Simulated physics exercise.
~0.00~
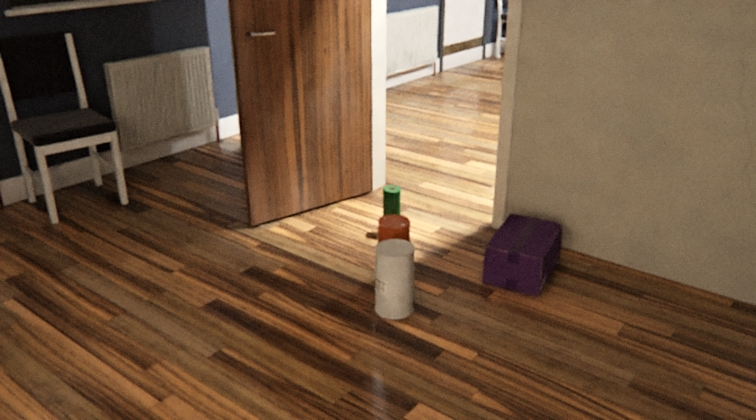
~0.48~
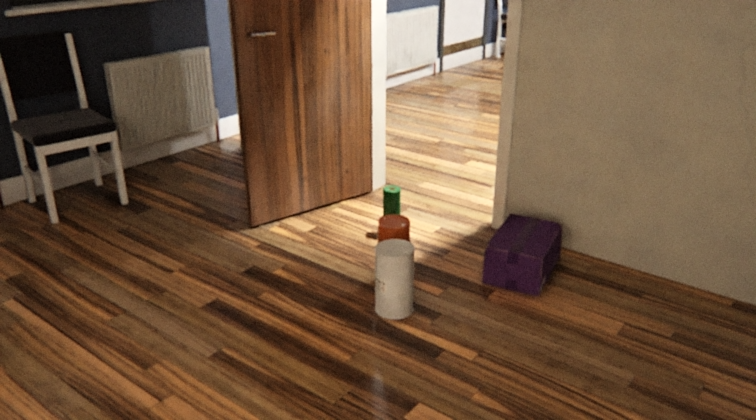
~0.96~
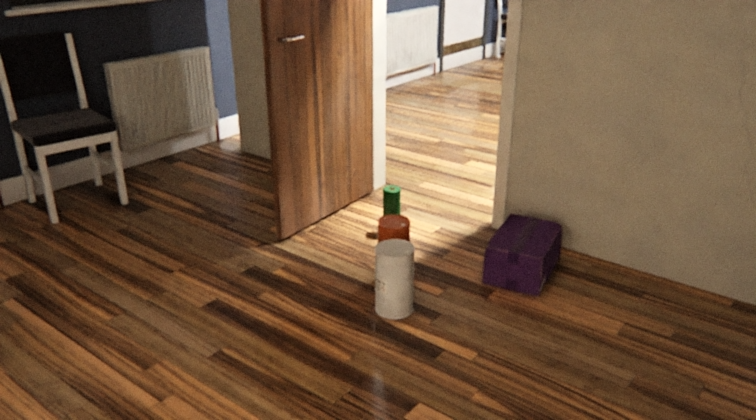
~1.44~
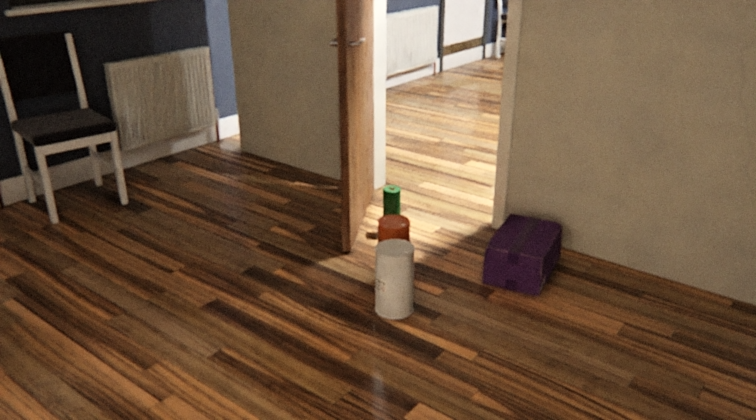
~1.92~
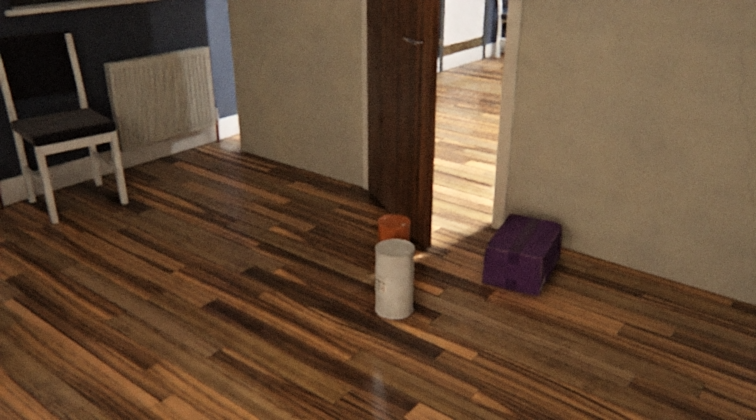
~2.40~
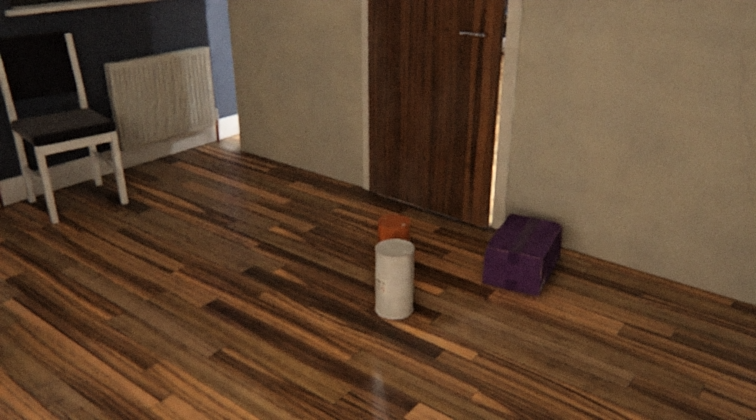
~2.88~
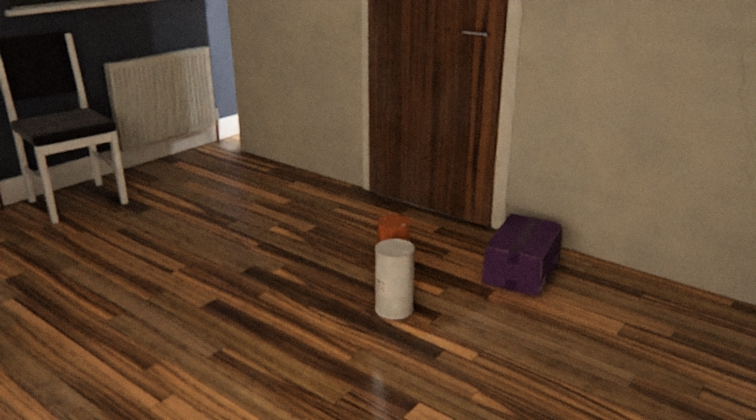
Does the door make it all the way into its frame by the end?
Yes, the door swings fully shut, and the bright gap at its edge is gone by the end.
